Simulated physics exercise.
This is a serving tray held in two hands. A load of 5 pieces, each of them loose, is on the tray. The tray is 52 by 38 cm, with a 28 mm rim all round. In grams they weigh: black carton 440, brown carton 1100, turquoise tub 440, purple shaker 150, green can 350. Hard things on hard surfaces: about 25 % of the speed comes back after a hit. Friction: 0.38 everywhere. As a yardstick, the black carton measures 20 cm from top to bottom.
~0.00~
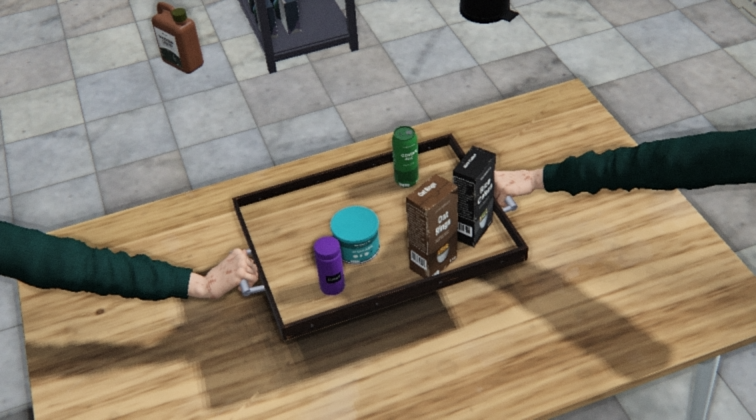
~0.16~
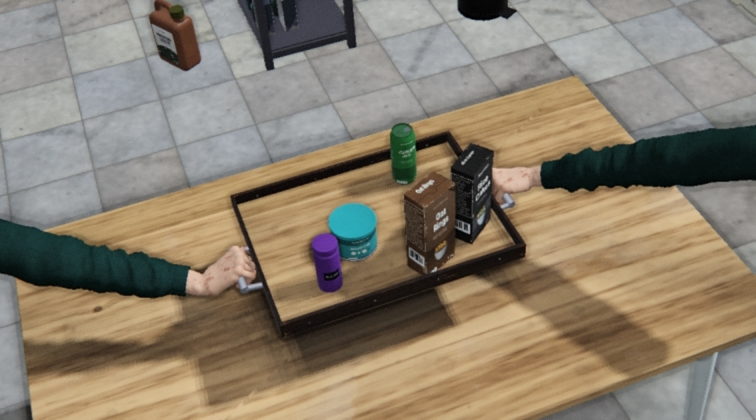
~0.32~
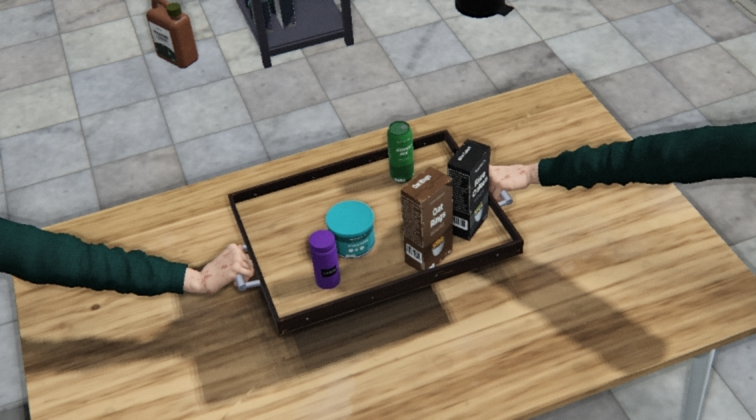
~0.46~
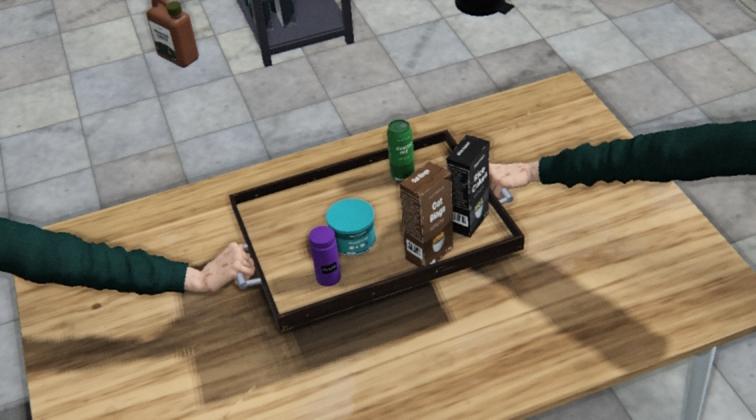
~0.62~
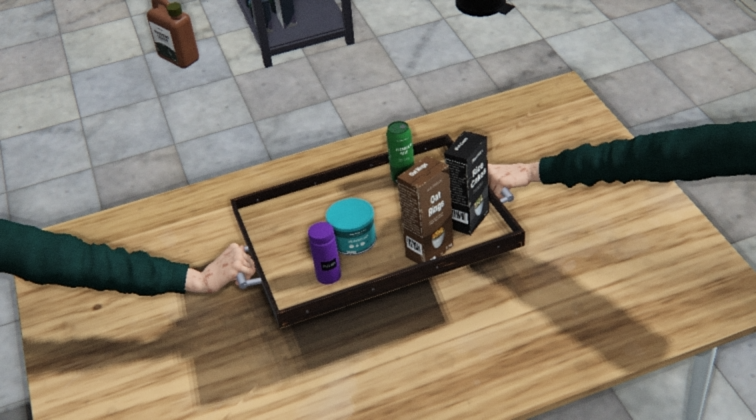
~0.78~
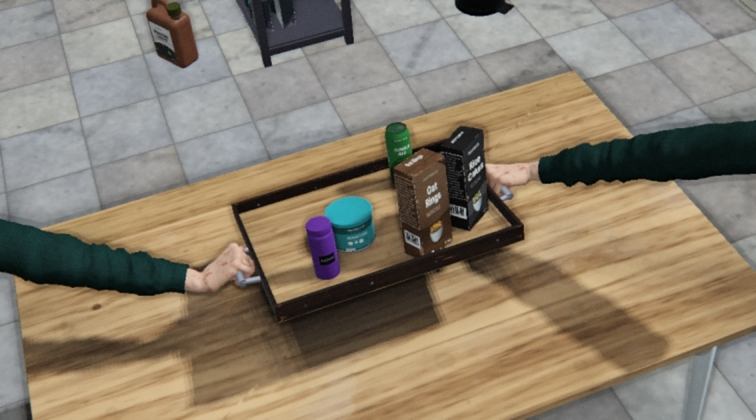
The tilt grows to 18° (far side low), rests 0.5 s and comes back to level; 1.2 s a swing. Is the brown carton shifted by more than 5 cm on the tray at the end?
The brown carton ends elsewhere.
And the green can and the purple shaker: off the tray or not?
The green can finishes off the tray; the purple shaker is still on the tray.
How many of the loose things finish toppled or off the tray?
2 of them.
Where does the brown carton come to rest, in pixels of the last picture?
At about (404, 160).
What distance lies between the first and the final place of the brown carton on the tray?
About 26 cm.
By 1.58 s, tray at 18°, far edge down; brown carton rocked 46° off its seat near (392, 191).
By 1.88 s, tray at 18°, far edge down; brown carton on its side near (390, 175); green can rocked 21° off its seat; turquoise tub 4 cm from its spot.
By 2.18 s, tray at 14°, far edge down; green can now off the tray; brown carton on its side near (397, 170); turquoise tub 4 cm from its spot.
By 2.48 s, tray at 7°, far edge down; brown carton on its side near (404, 163); turquoise tub 4 cm from its spot.
When it is over (3.5 s), off the tray, green can; lying over on the tray, brown carton; the other 3 within 5 cm of the start. End places, in pixels of the last picture, brown carton near (404, 160).
